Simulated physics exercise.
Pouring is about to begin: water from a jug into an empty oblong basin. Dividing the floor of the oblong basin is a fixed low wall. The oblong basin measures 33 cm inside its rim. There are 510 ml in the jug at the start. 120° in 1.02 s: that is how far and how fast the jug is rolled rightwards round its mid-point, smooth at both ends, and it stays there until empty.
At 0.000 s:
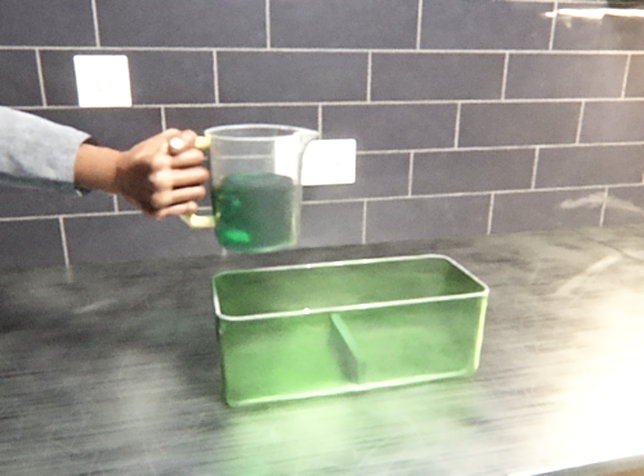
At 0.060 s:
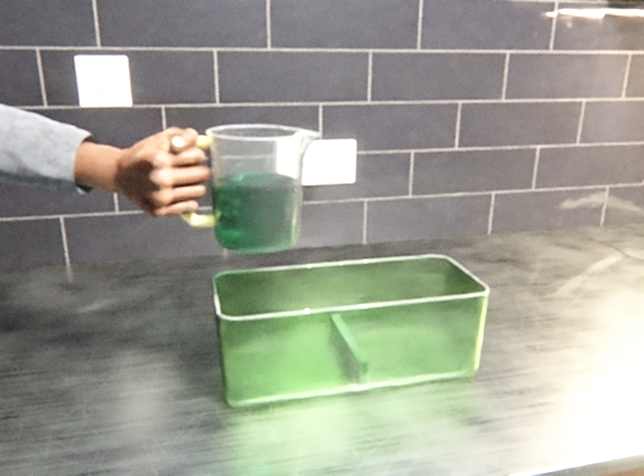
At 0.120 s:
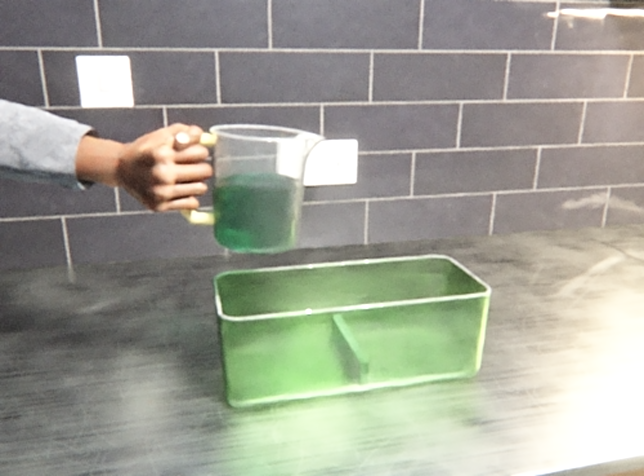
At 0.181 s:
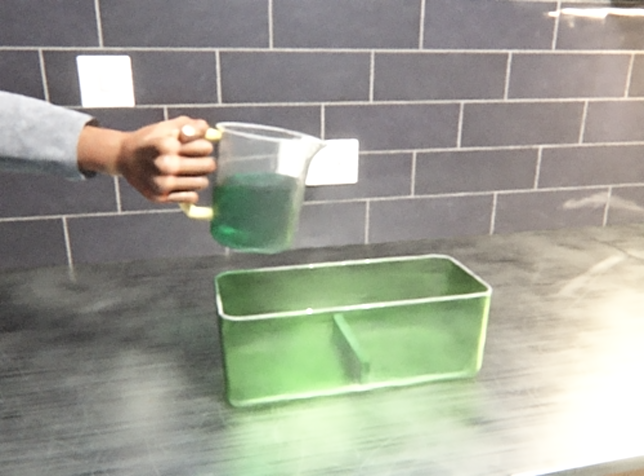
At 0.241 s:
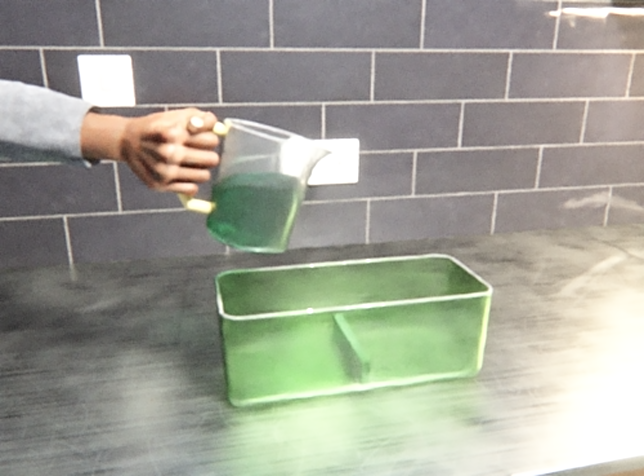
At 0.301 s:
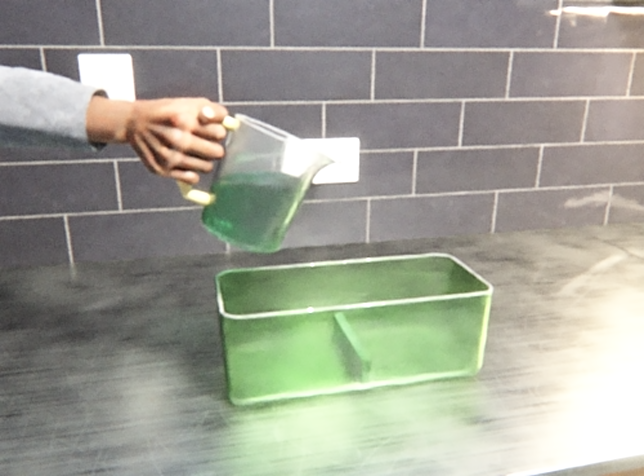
At the start, a hand holds a clear jug of green water upright above an empty oblong basin on a dark countertop, before a tiled wall. The jug stays almost level at first, then the hand rolls it rightwards, slowly and then faster, until it leans moderately, the water shifting inside.
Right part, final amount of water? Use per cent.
58 per cent.
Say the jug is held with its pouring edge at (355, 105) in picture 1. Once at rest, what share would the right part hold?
85 %.
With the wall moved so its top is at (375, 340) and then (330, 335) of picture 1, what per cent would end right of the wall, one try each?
One try each: Around 10 percent and then around 80 percent.
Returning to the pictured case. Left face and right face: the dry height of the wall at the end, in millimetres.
On the left it's about 26 mm; on the right, about 22 mm.
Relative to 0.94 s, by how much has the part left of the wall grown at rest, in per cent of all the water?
I'd put it near 18 percent.
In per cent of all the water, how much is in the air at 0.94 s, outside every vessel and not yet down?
It comes to some 10 percent of the total.
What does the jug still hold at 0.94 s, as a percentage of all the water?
Remaining share: Approx. 12 %.
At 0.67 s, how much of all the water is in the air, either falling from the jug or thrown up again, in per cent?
Estimate: Some 16 % of the total.
Then, 0.67 s in, the tilt is 88° and 79 per cent is still to pour, 0 is left of the wall and 4 right of it.
Then, 0.94 s in, the tilt is 118° and 12 per cent is still to pour, 24 is left of the wall and 54 right of it.
Then, 1.22 s in, the tilt is 120° and 0 per cent is still to pour, 42 is left of the wall and 57 right of it.
Then, 1.52 s in, the tilt is 120° and 0 per cent is still to pour, 41 is left of the wall and 58 right of it.
Finally, 41 per cent lies left of the wall, 58 right of it and 1 outside.
